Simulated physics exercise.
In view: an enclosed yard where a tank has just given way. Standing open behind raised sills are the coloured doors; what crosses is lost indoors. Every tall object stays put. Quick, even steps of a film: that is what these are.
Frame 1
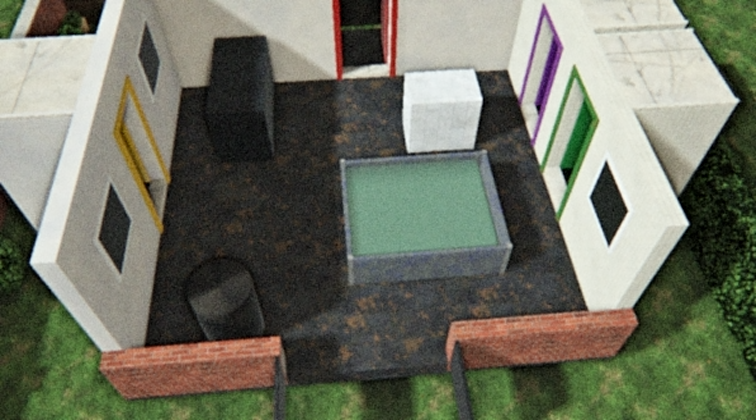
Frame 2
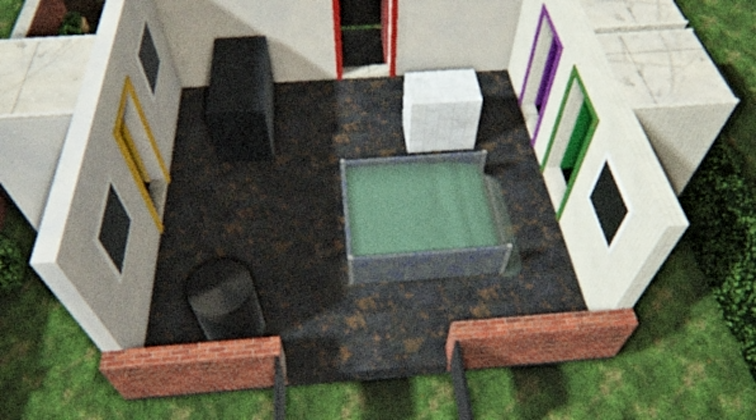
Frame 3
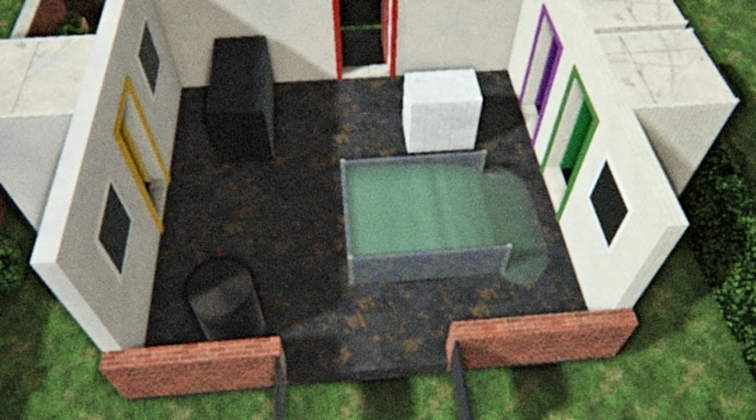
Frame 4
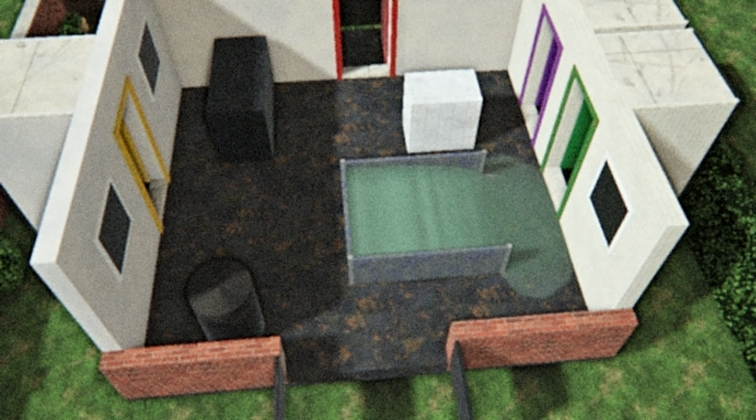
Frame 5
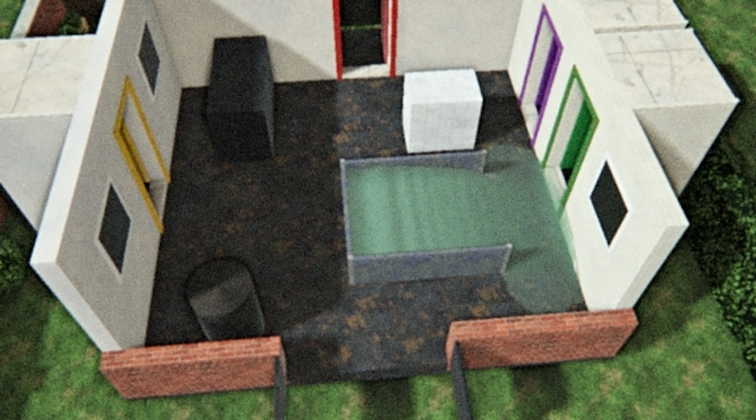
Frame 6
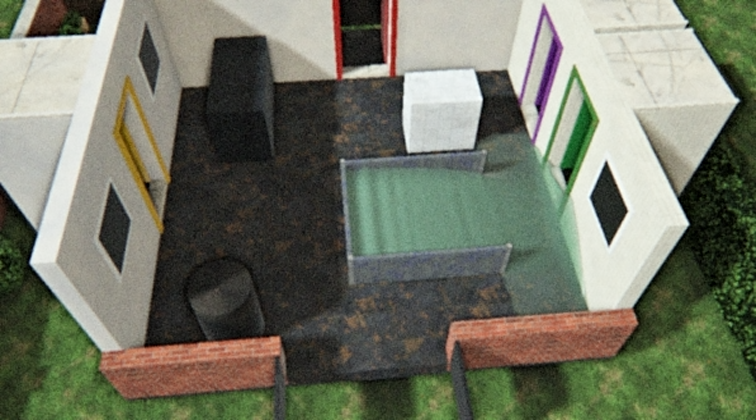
In a walled yard with yellow, red, purple and green framed doorways, a glass-sided tank of greenish water stands whole and still on the dark floor. Its right side gives way and water pours out to the right, fanning across the floor, then reaches the right wall by the green doorway and spreads along it.
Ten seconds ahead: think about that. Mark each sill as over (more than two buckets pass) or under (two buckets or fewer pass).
The purple door is over, the red door is under, the yellow door is under, the green door is over.
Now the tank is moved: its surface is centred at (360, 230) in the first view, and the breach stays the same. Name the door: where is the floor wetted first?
Result: The one in green.
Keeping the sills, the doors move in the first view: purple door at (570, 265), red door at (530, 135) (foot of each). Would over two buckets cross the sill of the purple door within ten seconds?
Observation - purple door ends up higher.
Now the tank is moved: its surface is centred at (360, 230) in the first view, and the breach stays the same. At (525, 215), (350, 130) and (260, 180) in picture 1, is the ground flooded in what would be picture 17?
First spot swamped, second bare, third bare.
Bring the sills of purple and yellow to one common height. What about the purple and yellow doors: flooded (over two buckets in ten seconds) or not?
Result: Purple door remains below the limit; yellow door remains below the limit.
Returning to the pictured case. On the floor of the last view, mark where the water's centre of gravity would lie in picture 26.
Close to (461, 213).
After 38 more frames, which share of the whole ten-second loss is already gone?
Note - share reached: 70 %.
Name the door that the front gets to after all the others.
Last comes the one in yellow.
A moment on, water covers 15 % of the floor; the purple door wet at the sill, nothing in, the red door not reached, the yellow door not reached, the green door far over two buckets in.
Next, water covers 30 % of the floor; the purple door under two buckets in, the red door not reached, the yellow door not reached, the green door far over two buckets in.
Then, water covers 50 % of the floor; the purple door under two buckets in, the red door wet at the sill, nothing in, the yellow door not reached, the green door far over two buckets in.
Later, water covers 90 % of the floor; the purple door over two buckets in, the red door wet at the sill, nothing in, the yellow door wet at the sill, nothing in, the green door far over two buckets in.
In the end, water covers 95 % of the floor; the purple door over two buckets in, the red door wet at the sill, nothing in, the yellow door wet at the sill, nothing in, the green door far over two buckets in.
